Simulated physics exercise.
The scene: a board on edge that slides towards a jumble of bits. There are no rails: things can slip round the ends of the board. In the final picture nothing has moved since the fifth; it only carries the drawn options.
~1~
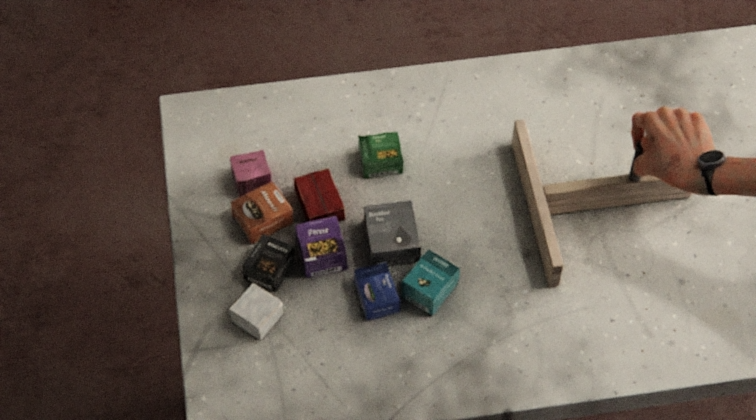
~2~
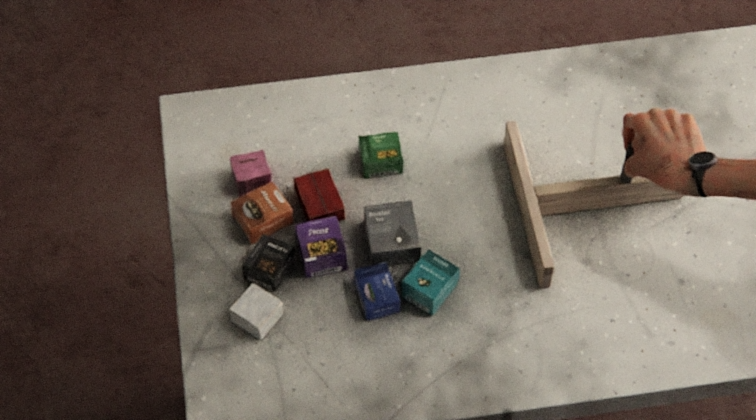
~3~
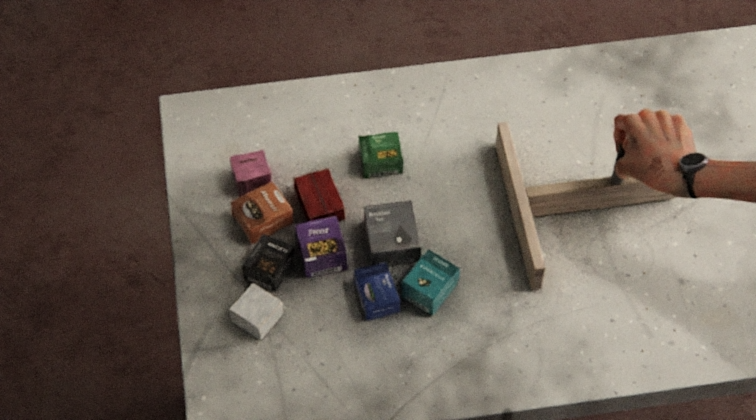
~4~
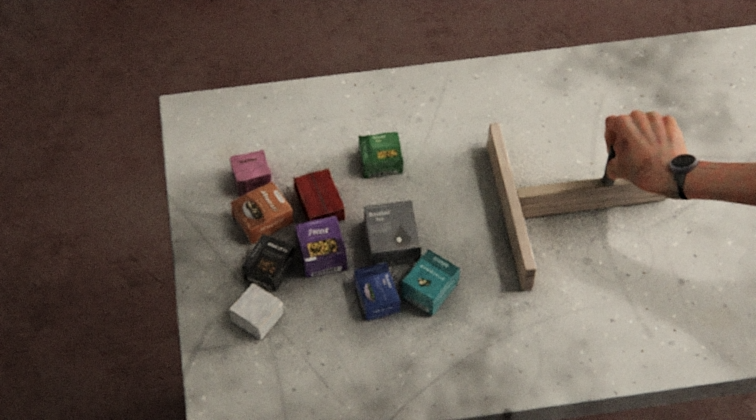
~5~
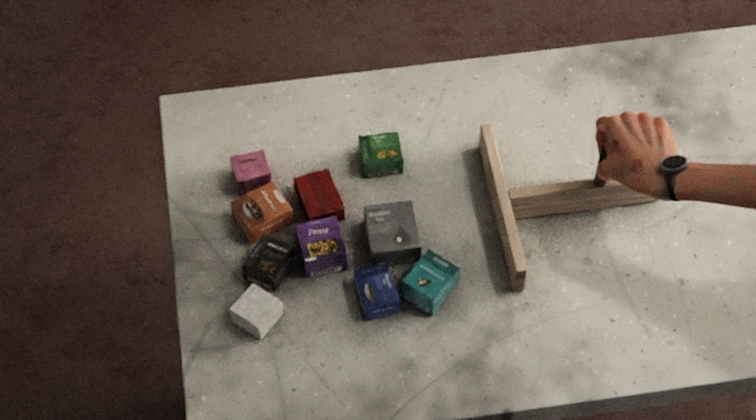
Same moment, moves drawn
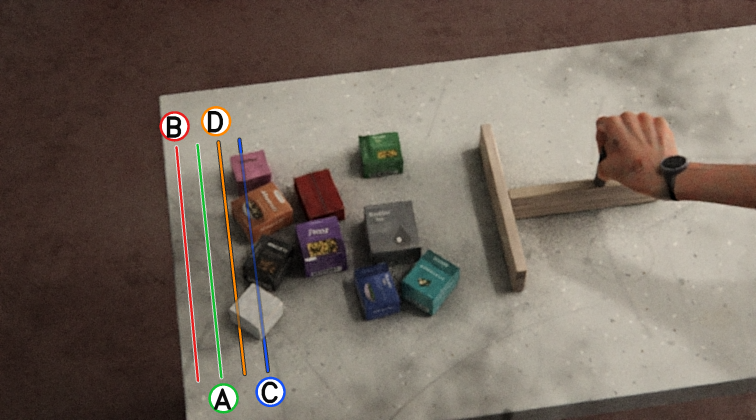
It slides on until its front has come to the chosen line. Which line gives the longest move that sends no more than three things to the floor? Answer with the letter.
No farther than C.
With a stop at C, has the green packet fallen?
No.
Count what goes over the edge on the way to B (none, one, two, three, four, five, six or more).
Six or more.
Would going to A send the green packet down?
No.
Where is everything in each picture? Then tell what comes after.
In the first frame, pink box (251, 173); red box (320, 199); green packet (381, 155).
In the second frame, board (530, 191); black packet (269, 263).
In the third frame, board (520, 192); white block (256, 312).
In the fourth frame, board (512, 194); blue packet (376, 292).
In the fifth frame, board (503, 195); grey box (392, 234); pink box (251, 173); red box (320, 199).
On the marked copy, A at (209, 255); B at (187, 258); C at (253, 249); D at (231, 252).
Taking C. A third of the way, board (415, 206); green packet (375, 155); turquoise packet (395, 295).
Two thirds of the way, board (324, 218); black packet (210, 275); white block (228, 317).
When it is over, board (256, 226); black packet over the edge; white block over the edge; two fallen.
As for the rest, A drops five; B drops eight; D drops four.
